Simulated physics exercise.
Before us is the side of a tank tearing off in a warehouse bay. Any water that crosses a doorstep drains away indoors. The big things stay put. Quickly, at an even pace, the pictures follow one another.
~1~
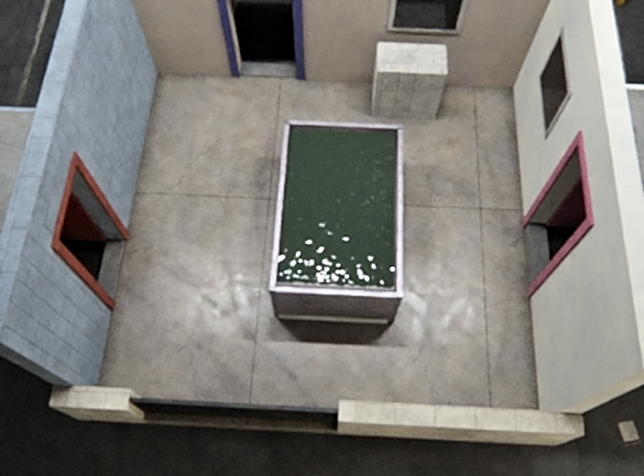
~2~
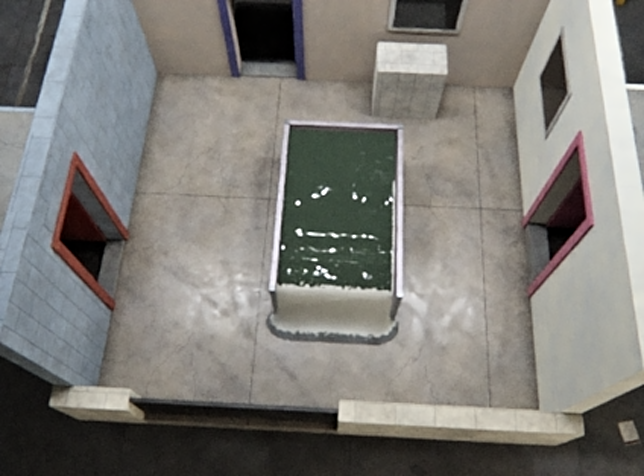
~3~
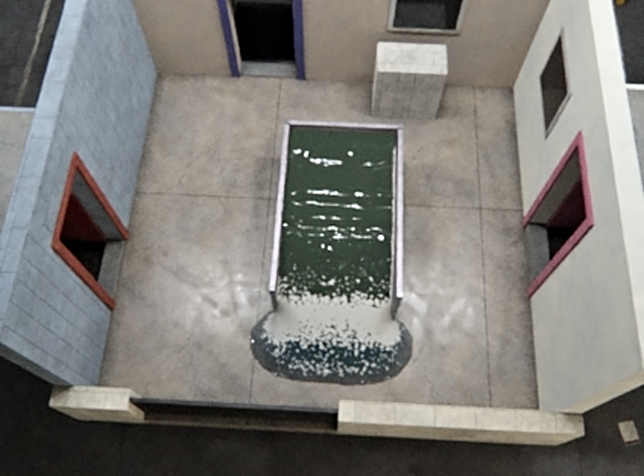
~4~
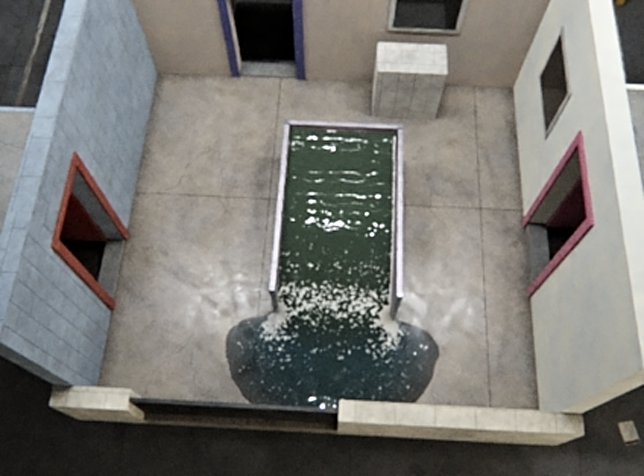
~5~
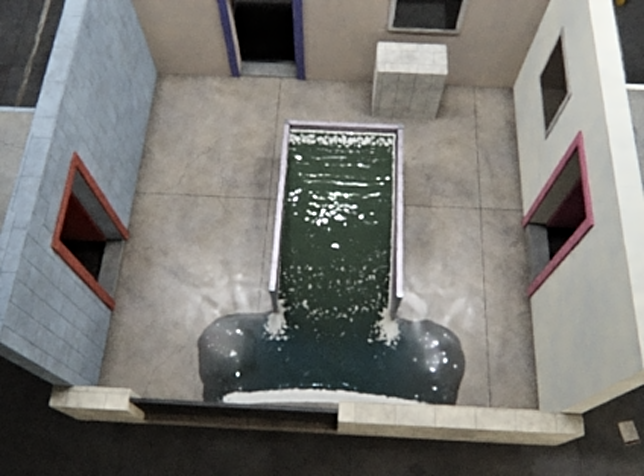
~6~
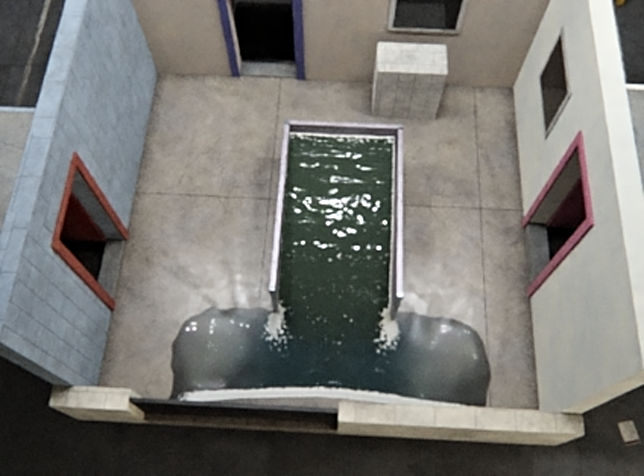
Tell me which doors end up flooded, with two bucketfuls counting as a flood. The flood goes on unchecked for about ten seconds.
In order: The blue door exceeds two buckets, the pink door never exceeds two buckets, the red door exceeds two buckets.
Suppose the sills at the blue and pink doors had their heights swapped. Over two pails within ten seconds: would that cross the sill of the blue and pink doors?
After the swap, the blue door falls short and the pink door overshoots.
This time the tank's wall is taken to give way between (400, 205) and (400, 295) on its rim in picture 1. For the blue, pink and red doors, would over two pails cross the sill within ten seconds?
Blue door: Beyond the mark; pink door: Beyond the mark; red door: Beyond the mark.
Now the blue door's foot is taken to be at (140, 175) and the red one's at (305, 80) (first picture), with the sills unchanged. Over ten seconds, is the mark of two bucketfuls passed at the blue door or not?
Blue door tops the limit.
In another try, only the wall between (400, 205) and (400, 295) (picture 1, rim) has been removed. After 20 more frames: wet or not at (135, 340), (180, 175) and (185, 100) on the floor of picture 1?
In turn: Swamped, untouched, untouched.
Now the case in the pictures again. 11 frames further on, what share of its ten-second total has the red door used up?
Approximately 5 per cent.
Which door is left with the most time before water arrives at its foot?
The one in blue.
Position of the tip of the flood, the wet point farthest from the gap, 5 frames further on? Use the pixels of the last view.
I reckon the front has reached (96, 397) by then.
A moment on, water covers 25 % of the floor; the blue door not reached, the pink door not reached, the red door not reached.
Next, water covers 45 % of the floor; the blue door not reached, the pink door wet at the sill, nothing in, the red door under two buckets in.
Then, water covers 85 % of the floor; the blue door wet at the sill, nothing in, the pink door wet at the sill, nothing in, the red door over two buckets in.
Later, water covers 95 % of the floor; the blue door far over two buckets in, the pink door wet at the sill, nothing in, the red door far over two buckets in.
In the end, water covers 100 % of the floor; the blue door far over two buckets in, the pink door wet at the sill, nothing in, the red door far over two buckets in.
